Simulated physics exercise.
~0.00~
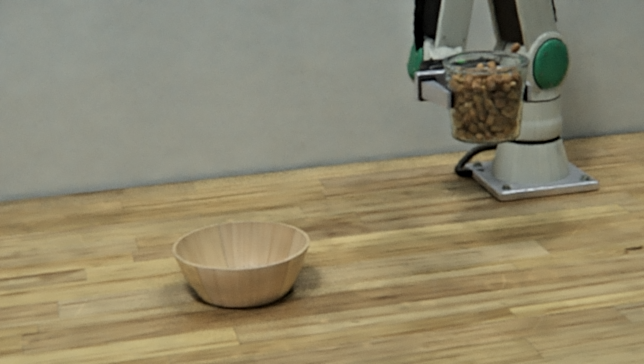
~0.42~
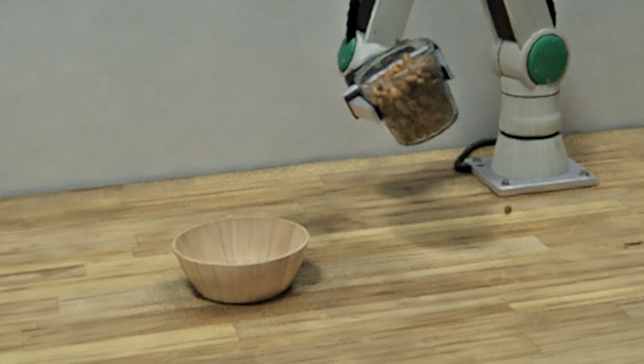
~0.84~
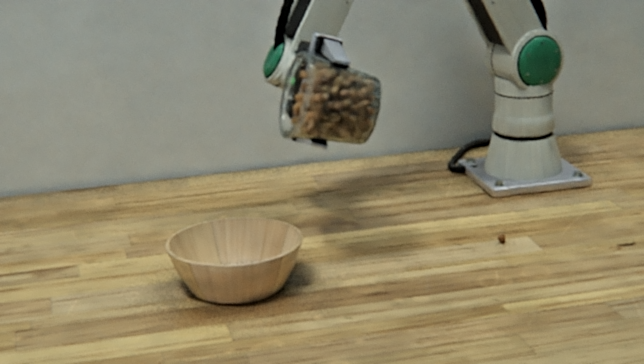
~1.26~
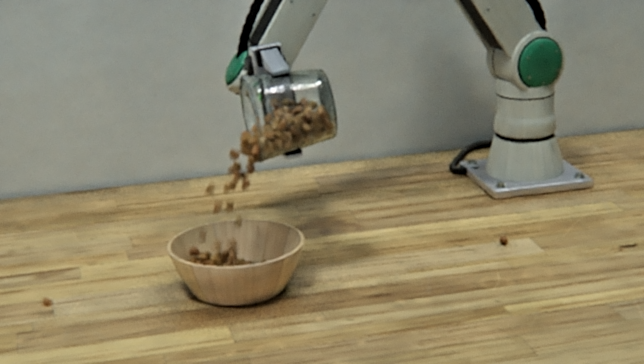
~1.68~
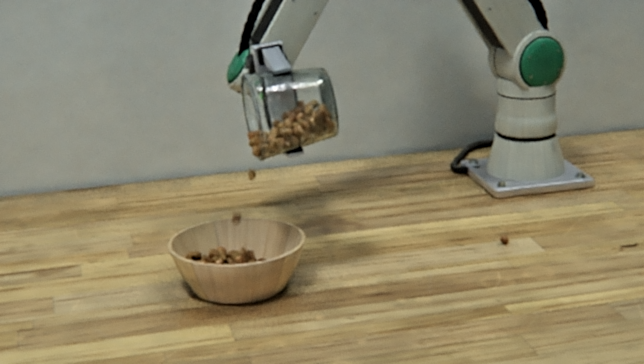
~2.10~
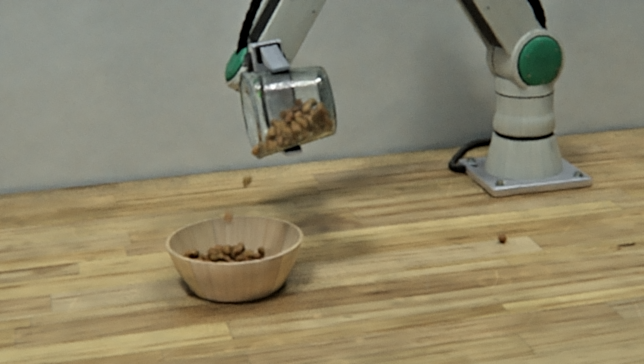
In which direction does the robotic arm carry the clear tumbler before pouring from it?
The robotic arm carries the tumbler to the left, toward the wooden bowl.
